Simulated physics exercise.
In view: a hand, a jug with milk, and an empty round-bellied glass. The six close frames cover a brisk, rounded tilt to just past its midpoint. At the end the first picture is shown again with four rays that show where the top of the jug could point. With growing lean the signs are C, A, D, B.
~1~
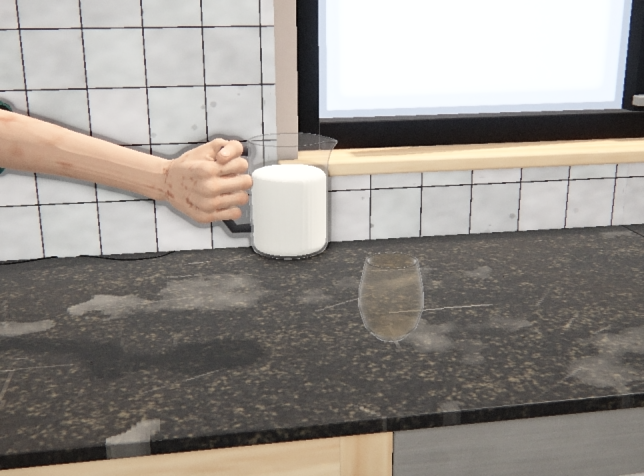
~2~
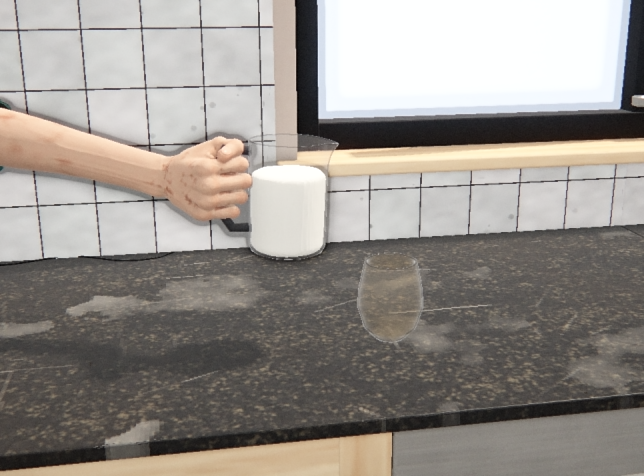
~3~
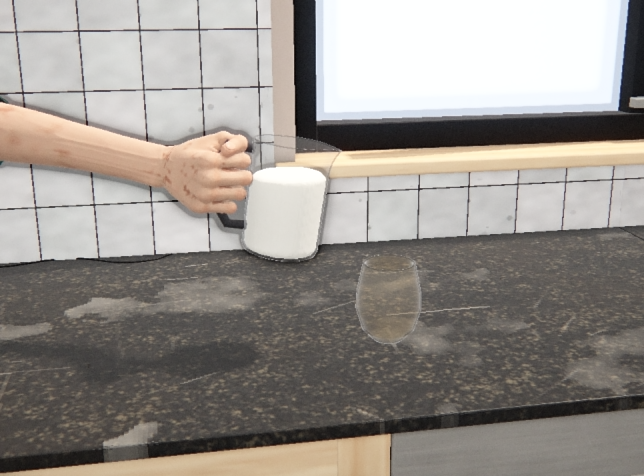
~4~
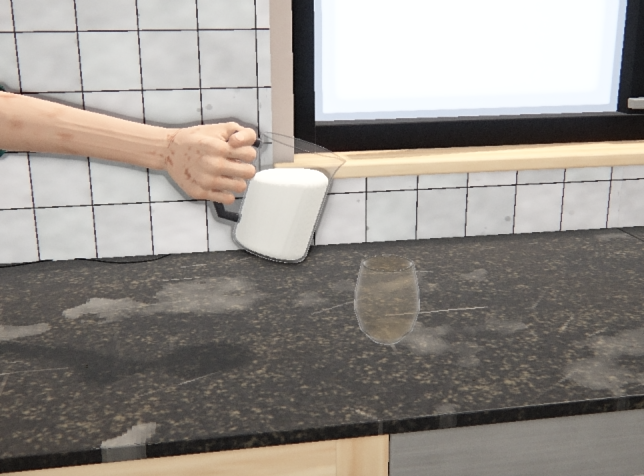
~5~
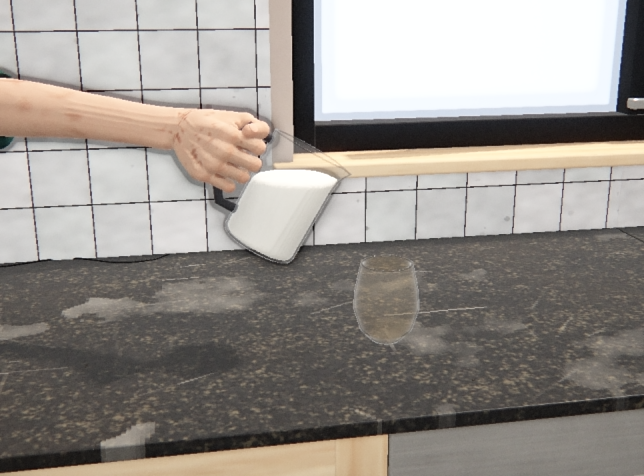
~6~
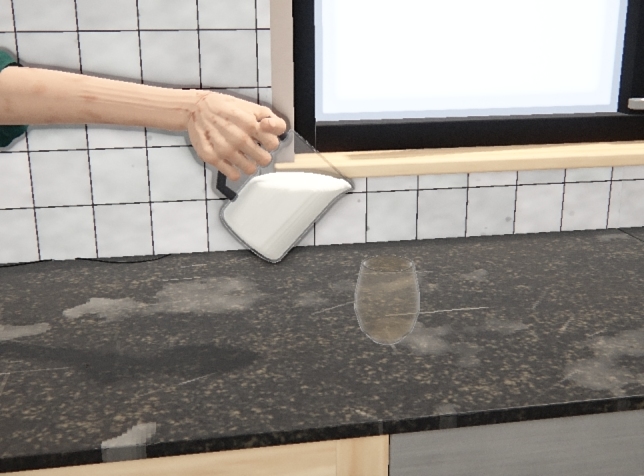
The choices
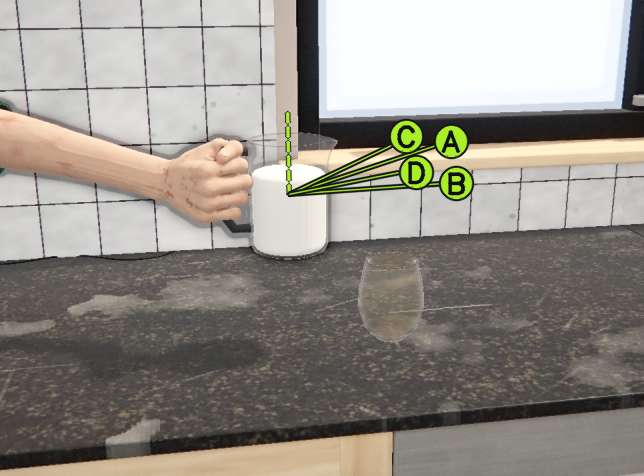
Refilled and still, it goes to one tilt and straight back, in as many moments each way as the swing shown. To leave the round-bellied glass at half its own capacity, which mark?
Mark C.
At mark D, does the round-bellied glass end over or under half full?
Over half.
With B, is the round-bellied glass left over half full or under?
Over half.
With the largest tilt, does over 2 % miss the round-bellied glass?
Yes, it does.
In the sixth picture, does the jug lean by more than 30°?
Yes, it does.
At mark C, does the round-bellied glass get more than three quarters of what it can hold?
No.
On the marked copy, A at (435, 145); B at (440, 183); C at (391, 145); D at (398, 172).
If A is chosen, the round-bellied glass ends with about 64 % of what it can hold; 8 % of the milk is spilt.
If B is chosen, the round-bellied glass ends with about 86 % of what it can hold; 22 % of the milk is spilt.
If C is chosen, the round-bellied glass ends with about 51 % of what it can hold.
If D is chosen, the round-bellied glass ends with about 75 % of what it can hold; 15 % of the milk is spilt.
